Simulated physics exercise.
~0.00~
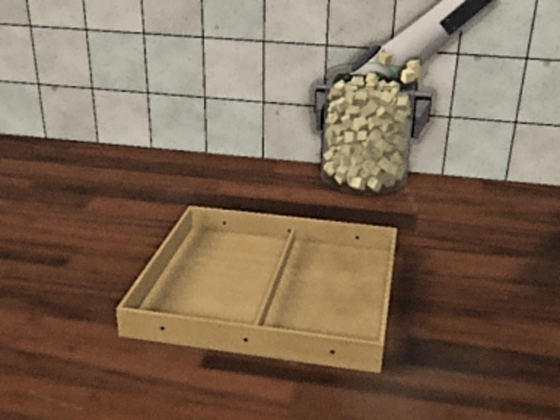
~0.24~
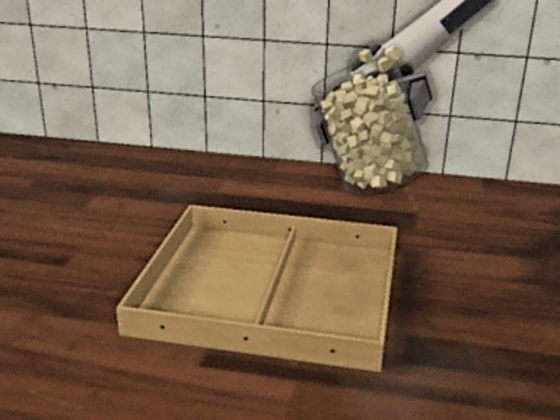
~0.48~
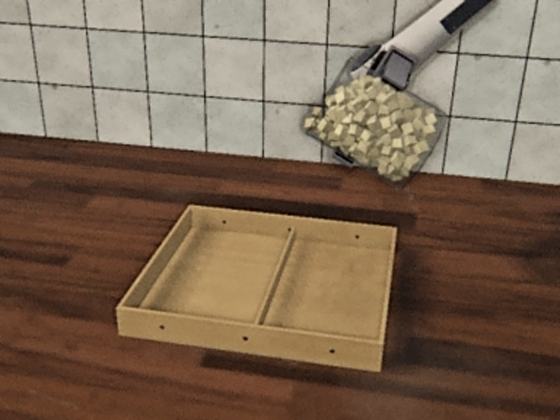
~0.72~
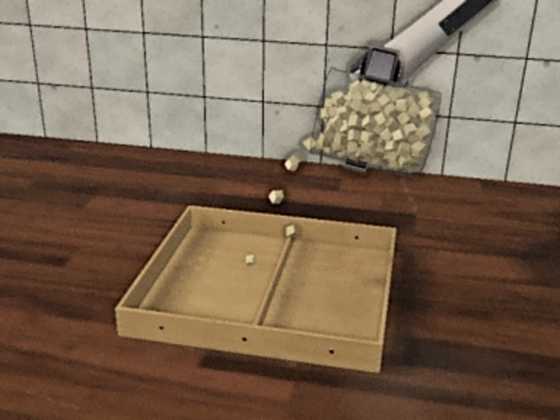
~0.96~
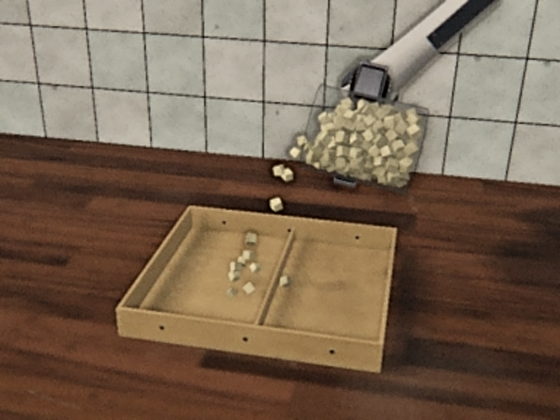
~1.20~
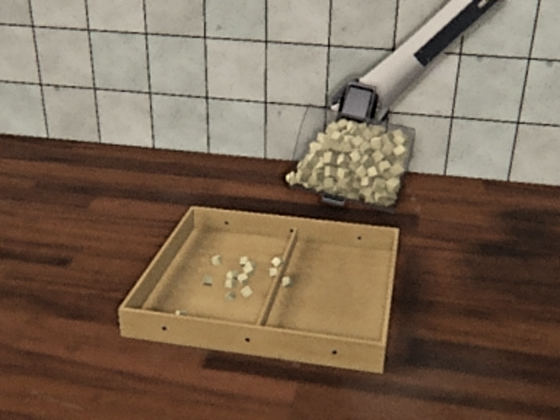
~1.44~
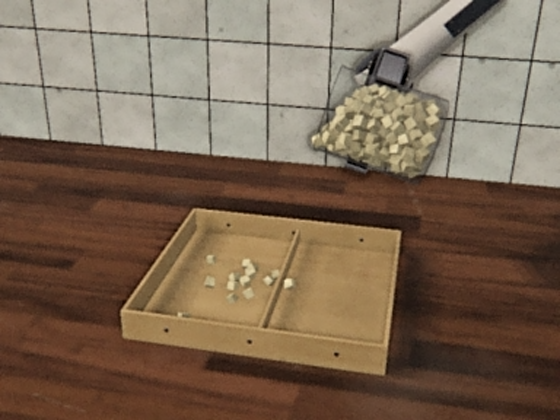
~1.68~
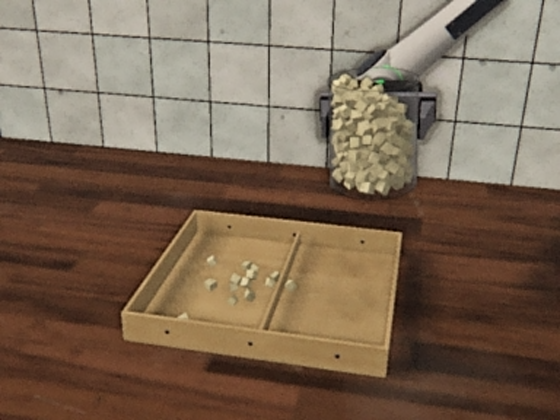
A pale robot arm reaches in from the upper right, holding a clear cup heaped with cream-coloured vegetable dice above a dark wooden counter, seen from slightly above against a white tiled wall. Below it sits a shallow tan wooden tray, split in two by a cross wall. The arm tips the cup onto its side, and a few dice tumble into the tray. It shifts the cup down and left, then lifts it back and turns it upright. Most dice remain in the cup, while a small scatter rests mainly in the tray's left part.
